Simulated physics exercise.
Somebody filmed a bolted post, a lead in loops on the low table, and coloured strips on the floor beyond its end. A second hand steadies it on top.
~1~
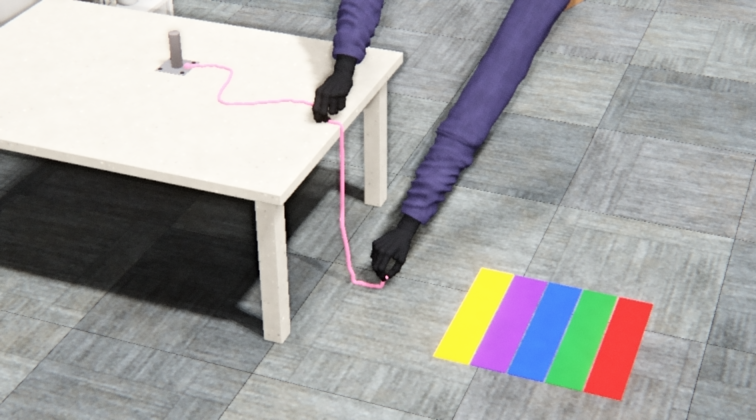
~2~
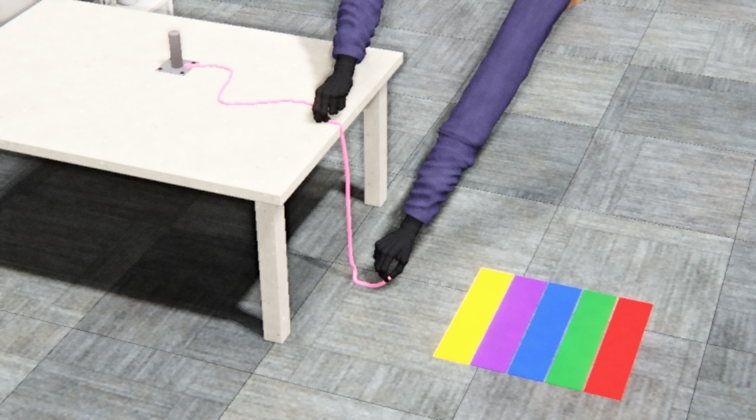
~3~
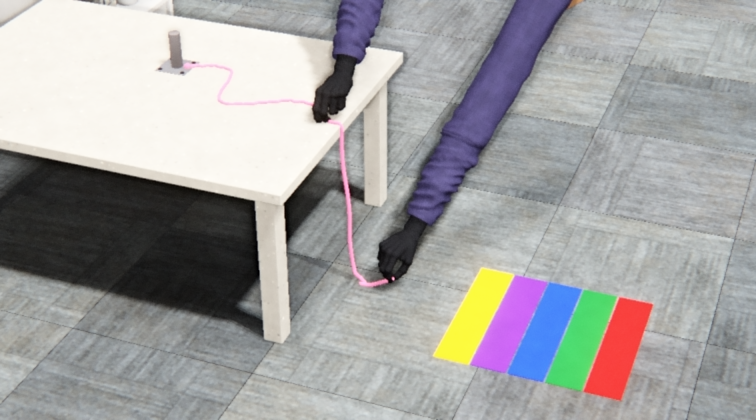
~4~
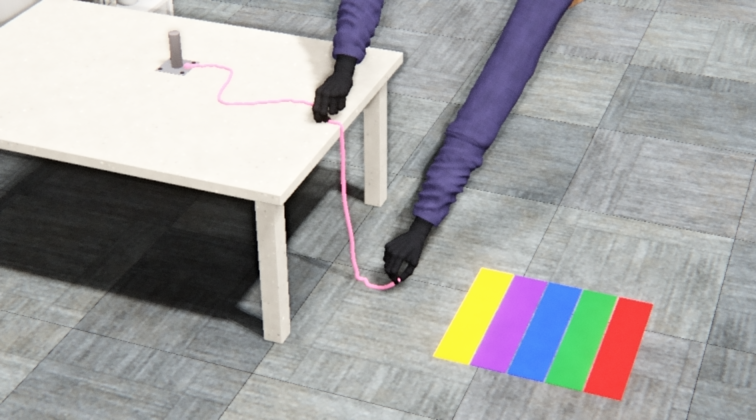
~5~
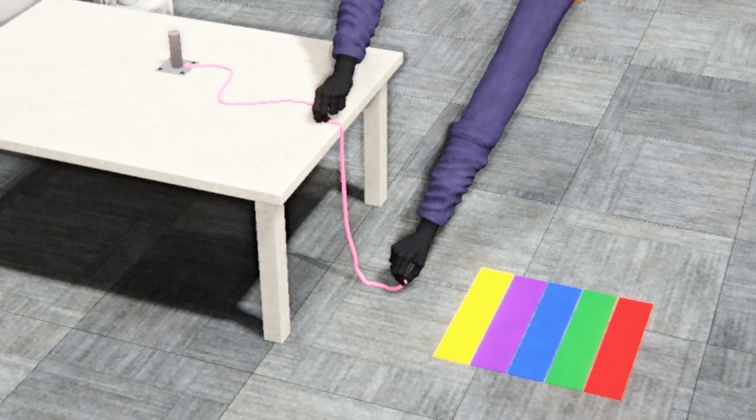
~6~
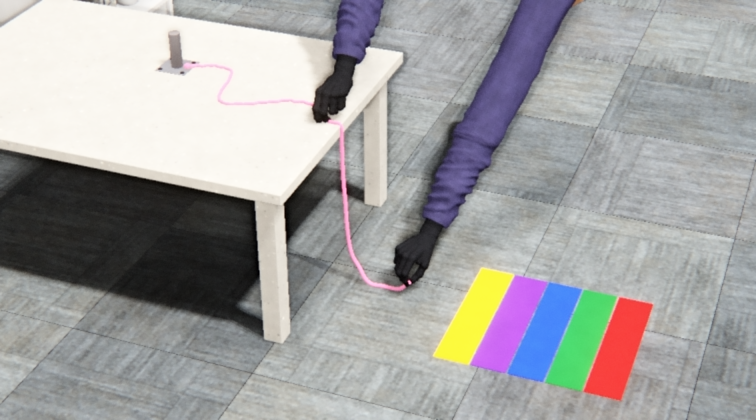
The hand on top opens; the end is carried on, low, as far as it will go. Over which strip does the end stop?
It gets as far as the green strip.
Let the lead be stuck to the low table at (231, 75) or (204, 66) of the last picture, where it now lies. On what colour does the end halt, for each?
Try by try: Green; green.
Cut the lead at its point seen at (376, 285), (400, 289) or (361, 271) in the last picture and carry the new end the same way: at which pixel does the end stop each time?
About (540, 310), (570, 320) and (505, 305).
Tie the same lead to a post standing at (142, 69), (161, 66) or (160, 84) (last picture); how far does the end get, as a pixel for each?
About (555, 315), (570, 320) and (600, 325).
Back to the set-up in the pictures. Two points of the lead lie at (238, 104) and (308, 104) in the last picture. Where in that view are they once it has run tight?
They go to (295, 104) and to (356, 131).
Early on, end near (529, 308); over purple.
Midway, end near (570, 317); over green.
At the end of the slack, end near (593, 322); over green. The green one.
